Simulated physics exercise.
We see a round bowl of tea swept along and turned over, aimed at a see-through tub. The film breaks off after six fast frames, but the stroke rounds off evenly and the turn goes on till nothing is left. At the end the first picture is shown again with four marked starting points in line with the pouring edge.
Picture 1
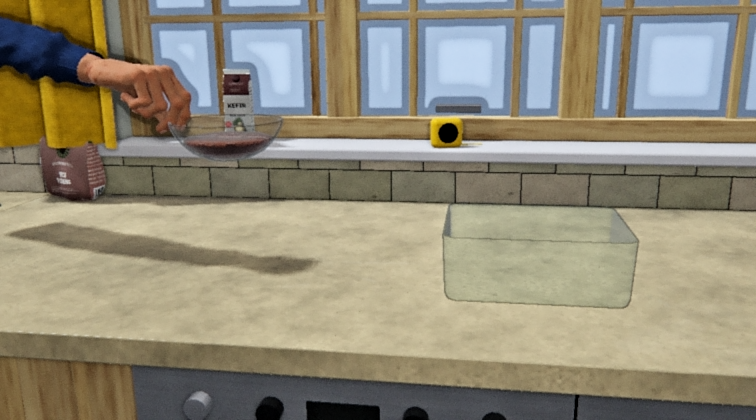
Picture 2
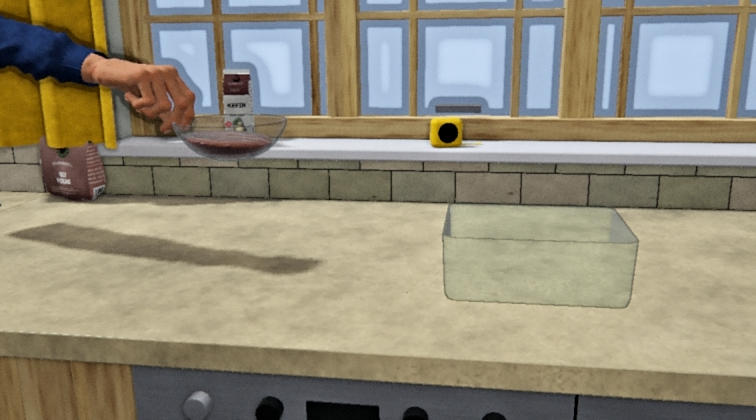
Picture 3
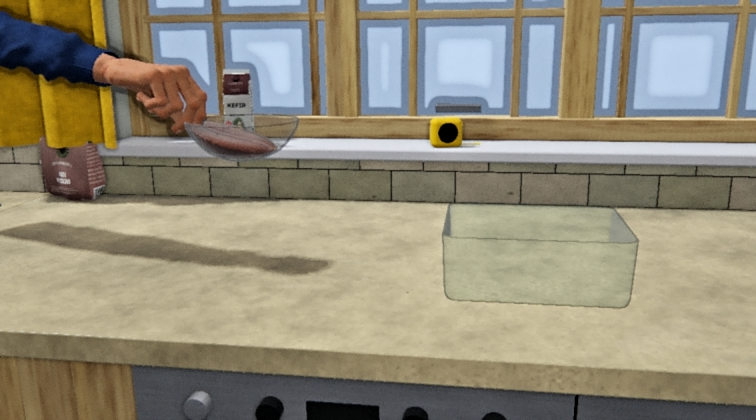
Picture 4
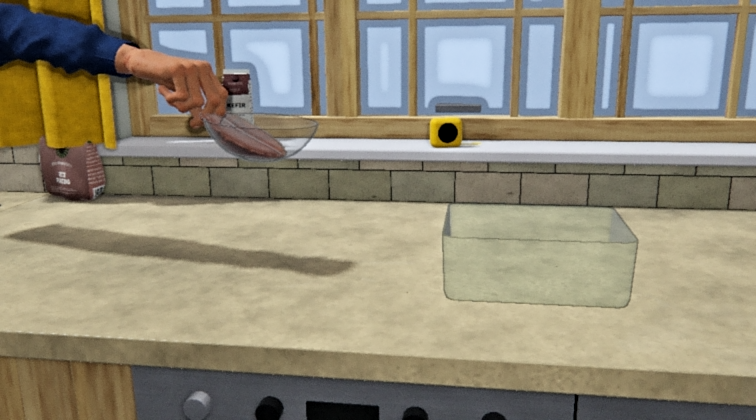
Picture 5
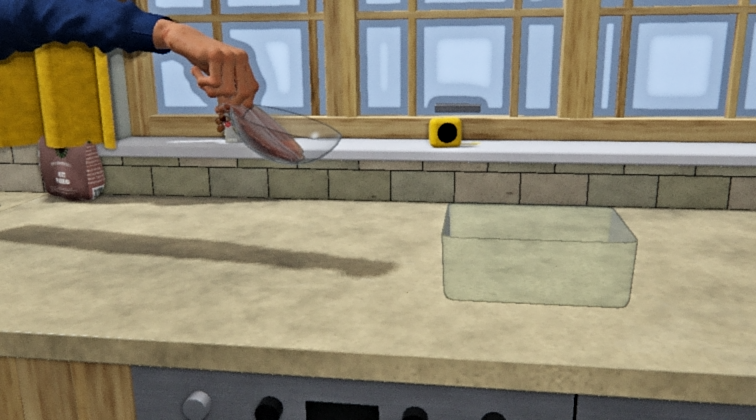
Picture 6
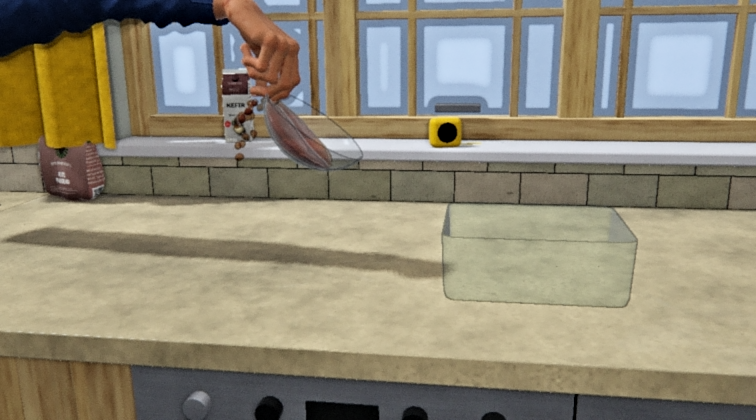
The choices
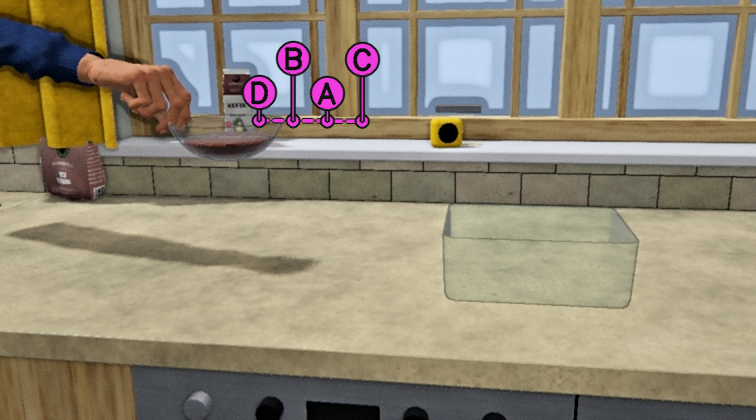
Clear round bowl with reddish-brown contents moving right in a person's hand and tilting steeply, left of a see-through tub.
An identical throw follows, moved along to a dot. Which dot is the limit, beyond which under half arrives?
Take A.
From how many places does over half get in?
Two of them.
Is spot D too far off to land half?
Yes, it does.
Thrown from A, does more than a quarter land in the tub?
Yes.
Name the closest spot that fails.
Spot B.
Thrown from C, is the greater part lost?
No.
On the marked copy, A at (327, 121); B at (293, 120); C at (362, 121); D at (259, 120).
With A, about 64 % lands in the tub, 18 % falls short and 18 % goes beside or beyond.
With B, about 29 % lands in the tub, 63 % falls short and 7 % goes beside or beyond.
With C, about 72 % lands in the tub, 11 % falls short and 17 % goes beside or beyond.
With D, about 0 % lands in the tub, 96 % falls short and 4 % goes beside or beyond.
